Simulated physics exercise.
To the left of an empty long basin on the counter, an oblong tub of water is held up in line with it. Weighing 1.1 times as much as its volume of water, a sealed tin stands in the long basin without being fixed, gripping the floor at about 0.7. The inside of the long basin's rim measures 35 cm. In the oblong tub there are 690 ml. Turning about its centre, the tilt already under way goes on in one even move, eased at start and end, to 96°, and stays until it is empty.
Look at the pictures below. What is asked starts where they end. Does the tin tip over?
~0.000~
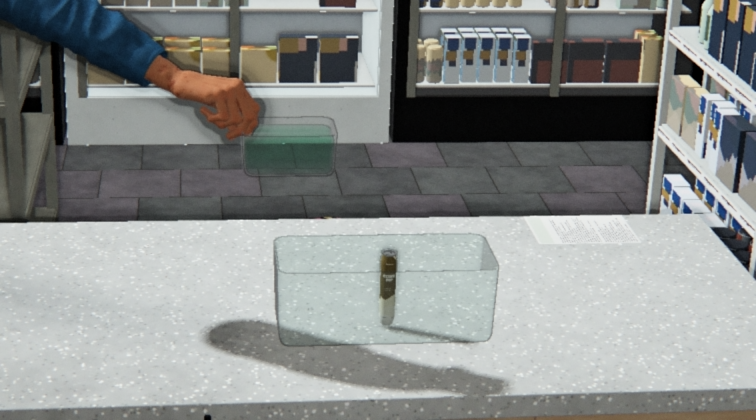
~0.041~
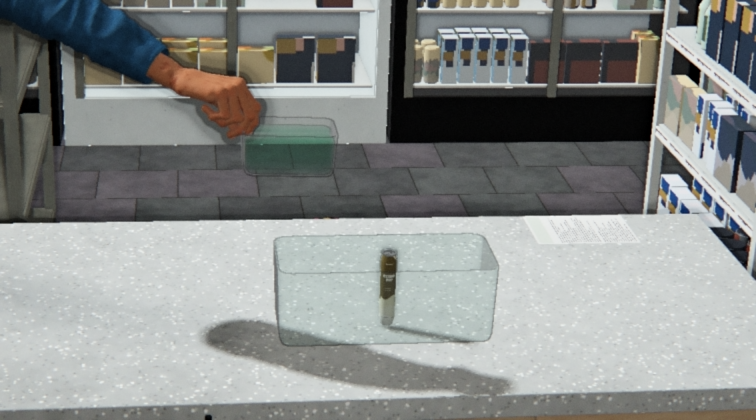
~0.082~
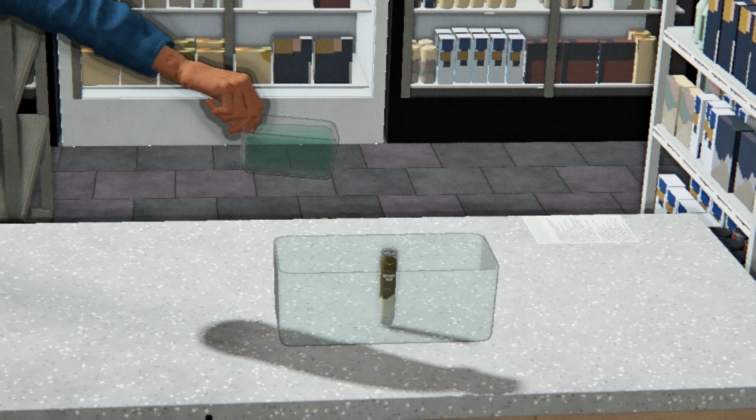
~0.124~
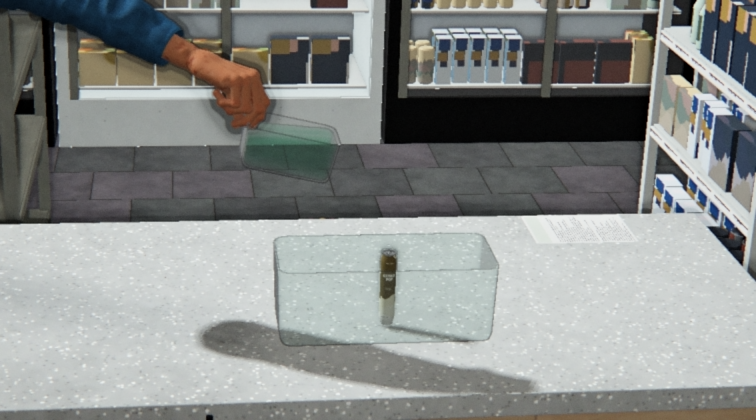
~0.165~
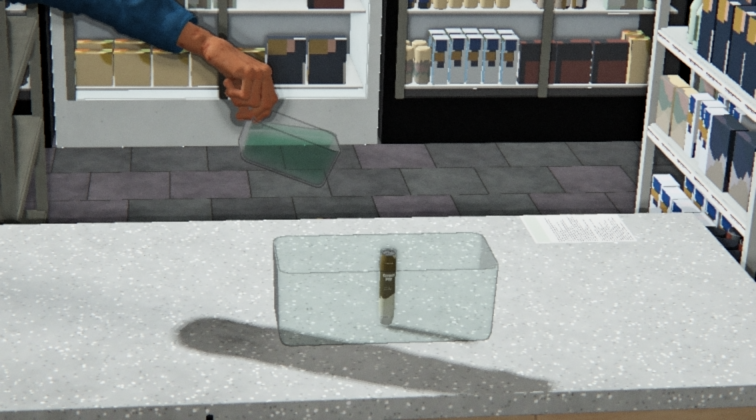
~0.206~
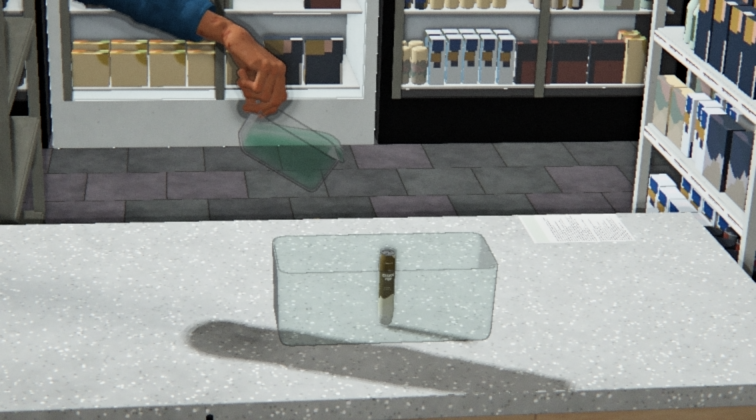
Yes, it tips over.
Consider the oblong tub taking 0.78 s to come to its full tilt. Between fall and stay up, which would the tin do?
The tin tips over.
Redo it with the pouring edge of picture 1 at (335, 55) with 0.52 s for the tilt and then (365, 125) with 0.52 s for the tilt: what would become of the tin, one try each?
In the first try it remains standing; in the second it remains standing.
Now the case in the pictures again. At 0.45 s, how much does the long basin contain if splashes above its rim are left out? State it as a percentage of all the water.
I'd put it near 22 percent.
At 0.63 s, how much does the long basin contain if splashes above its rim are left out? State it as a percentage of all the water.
Around 86 in a hundred.
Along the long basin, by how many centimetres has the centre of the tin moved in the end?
The tin's middle ends up about 8.0 cm along the basin.
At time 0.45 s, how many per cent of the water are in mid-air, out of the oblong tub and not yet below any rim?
Near 58 per cent at that moment.
After 0.45 s the tilt is 92° and 20 per cent is still to pour; the tin stands where it began.
After 0.63 s the tilt is 96° and 5 per cent is still to pour; the tin leans 17°.
After 0.82 s the tilt is 96° and 2 per cent is still to pour; the tin lies on its side.
After 1.02 s the tilt is 96° and 0 per cent is still to pour; the tin lies on its side.
In the end the tin lies on its side.
